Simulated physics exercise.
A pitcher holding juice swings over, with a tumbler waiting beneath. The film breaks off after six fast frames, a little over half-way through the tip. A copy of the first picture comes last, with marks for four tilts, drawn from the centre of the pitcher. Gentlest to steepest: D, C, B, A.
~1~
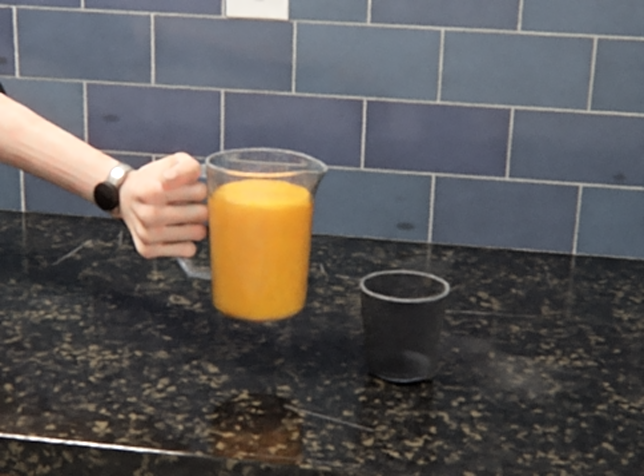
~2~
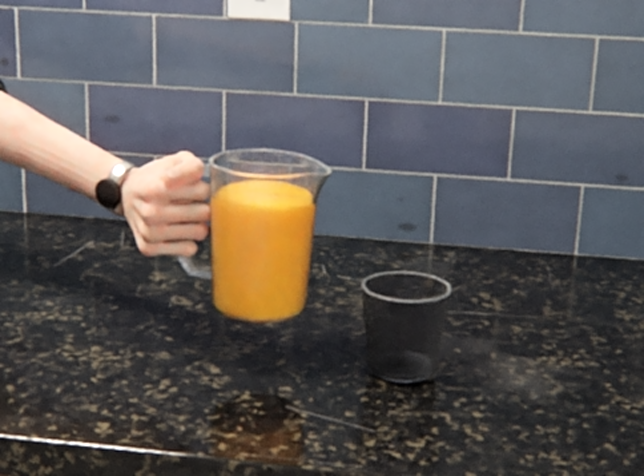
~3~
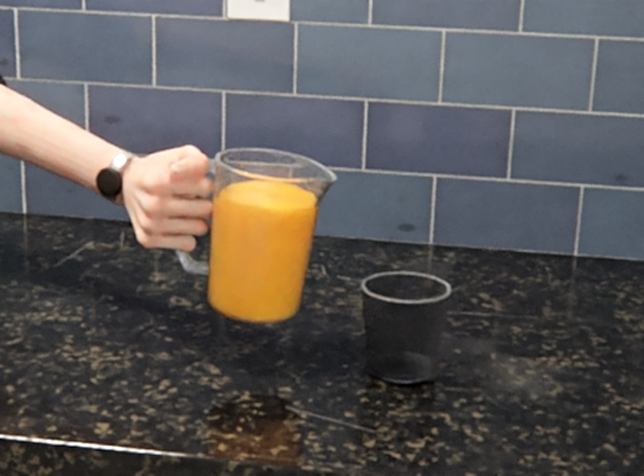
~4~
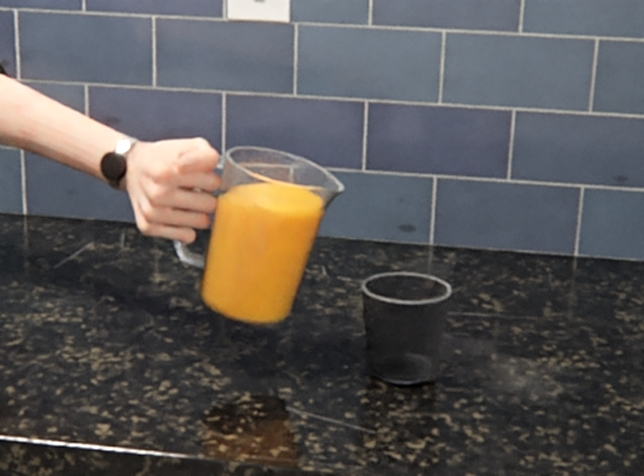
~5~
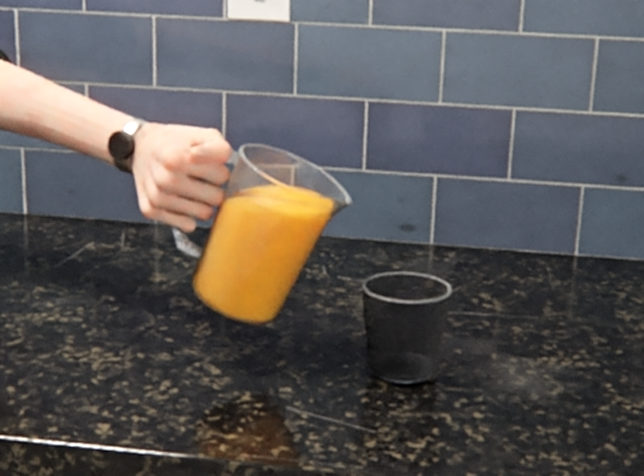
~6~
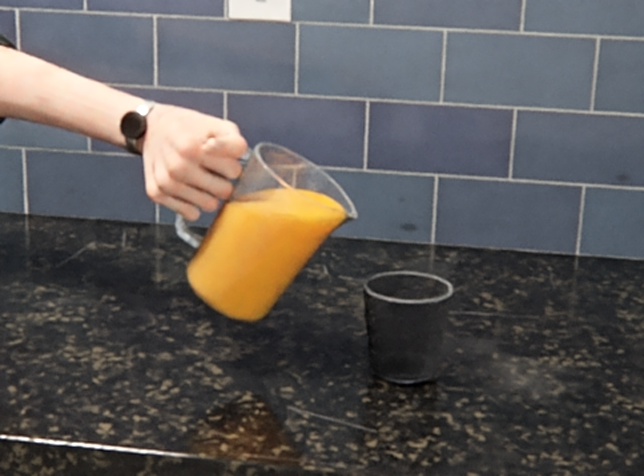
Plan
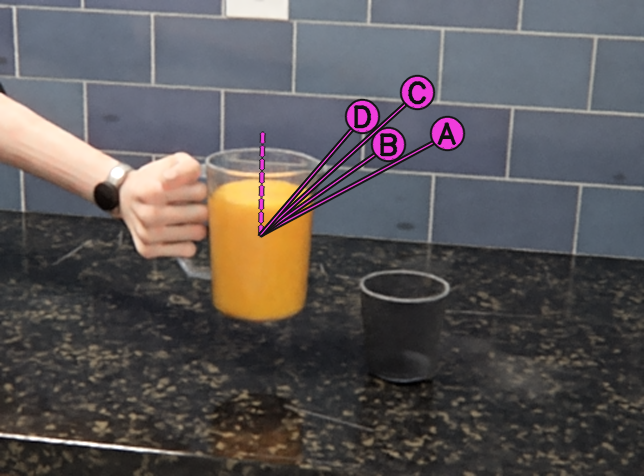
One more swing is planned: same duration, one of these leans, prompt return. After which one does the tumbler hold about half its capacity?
The answer is line A.
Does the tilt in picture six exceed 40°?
No.
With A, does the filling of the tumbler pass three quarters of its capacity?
No.
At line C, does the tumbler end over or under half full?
Under.
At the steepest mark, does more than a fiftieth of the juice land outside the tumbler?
No, it does not.
In magenta, A at (433, 142); B at (374, 154); C at (405, 104); D at (351, 129).
With A, the tumbler ends with about 50 % of what it can hold.
With B, the tumbler ends with about 33 % of what it can hold.
With C, the tumbler ends with about 20 % of what it can hold.
With D, the tumbler ends with about 10 % of what it can hold.
